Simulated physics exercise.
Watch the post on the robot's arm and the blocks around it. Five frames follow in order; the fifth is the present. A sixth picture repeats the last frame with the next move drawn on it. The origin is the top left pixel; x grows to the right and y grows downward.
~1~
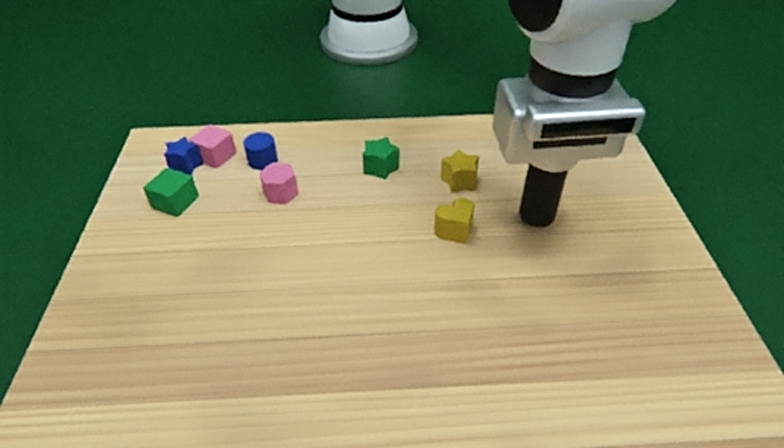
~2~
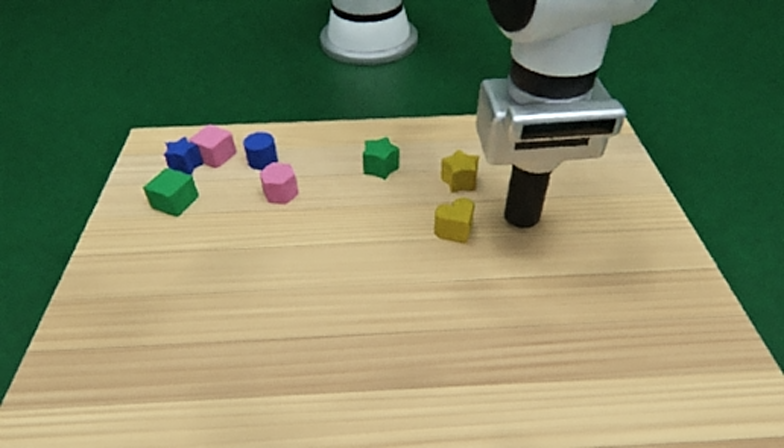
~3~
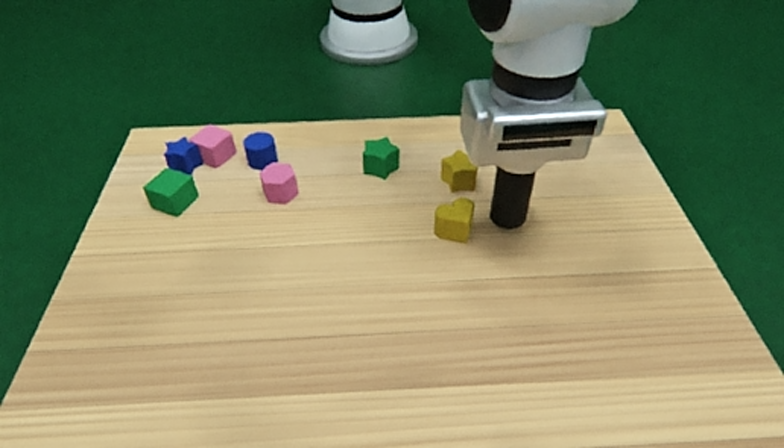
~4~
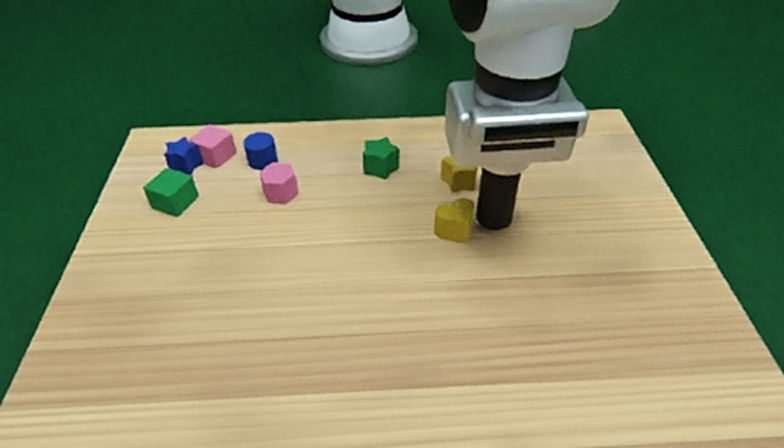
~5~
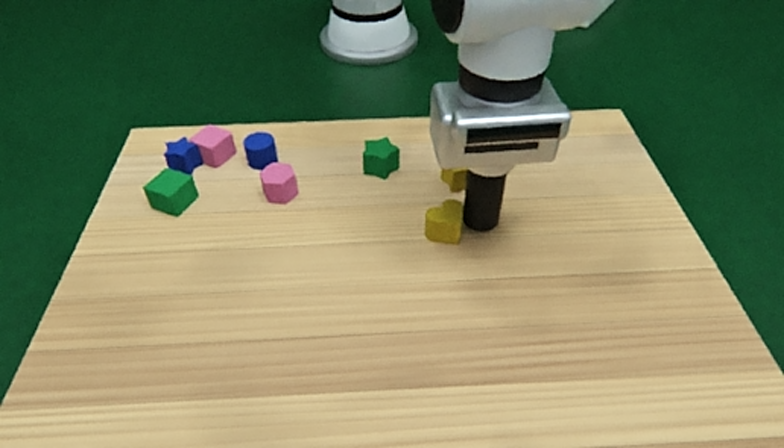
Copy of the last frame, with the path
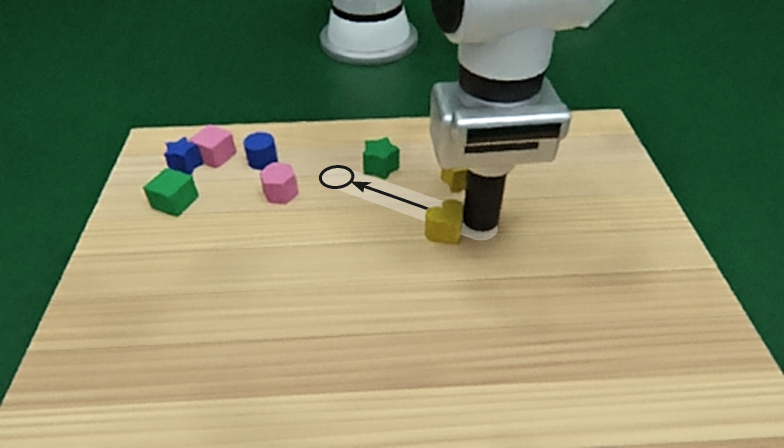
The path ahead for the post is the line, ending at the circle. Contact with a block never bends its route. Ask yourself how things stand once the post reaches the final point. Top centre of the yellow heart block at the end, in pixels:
Its top middle: (422, 211).
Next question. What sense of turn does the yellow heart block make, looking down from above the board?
From above, the turn goes anticlockwise.
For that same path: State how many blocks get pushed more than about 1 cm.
By the end, one block will have moved.
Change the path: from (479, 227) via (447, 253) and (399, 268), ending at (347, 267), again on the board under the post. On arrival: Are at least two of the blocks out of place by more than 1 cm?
No, it doesn't check out.
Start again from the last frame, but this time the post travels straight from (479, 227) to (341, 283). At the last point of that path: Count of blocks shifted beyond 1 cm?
Counting only shifts above 1 cm, I get one block.
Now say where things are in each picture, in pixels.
Post tip (537, 215); block tops, green star block (380, 147); yellow heart block (457, 210), in the first frame.
Post (522, 216); blocks unchanged, in the second frame.
Post (508, 217); blocks unchanged, in the third frame.
Post (494, 218); blocks unchanged, in the fourth frame.
Post (481, 219); green star block (380, 147); yellow heart block (447, 212), in the fifth frame.
Path on the board, from (479, 227) directly to (337, 177).
On the path given first. One third of the way, post (428, 201); yellow heart block (422, 211), turned 70° anticlockwise.
Two thirds of the way, post (381, 184); yellow heart block (422, 211), turned 70° anticlockwise.
At the end, post (336, 169); green star block in place; yellow heart block (422, 211), turned 70° anticlockwise.
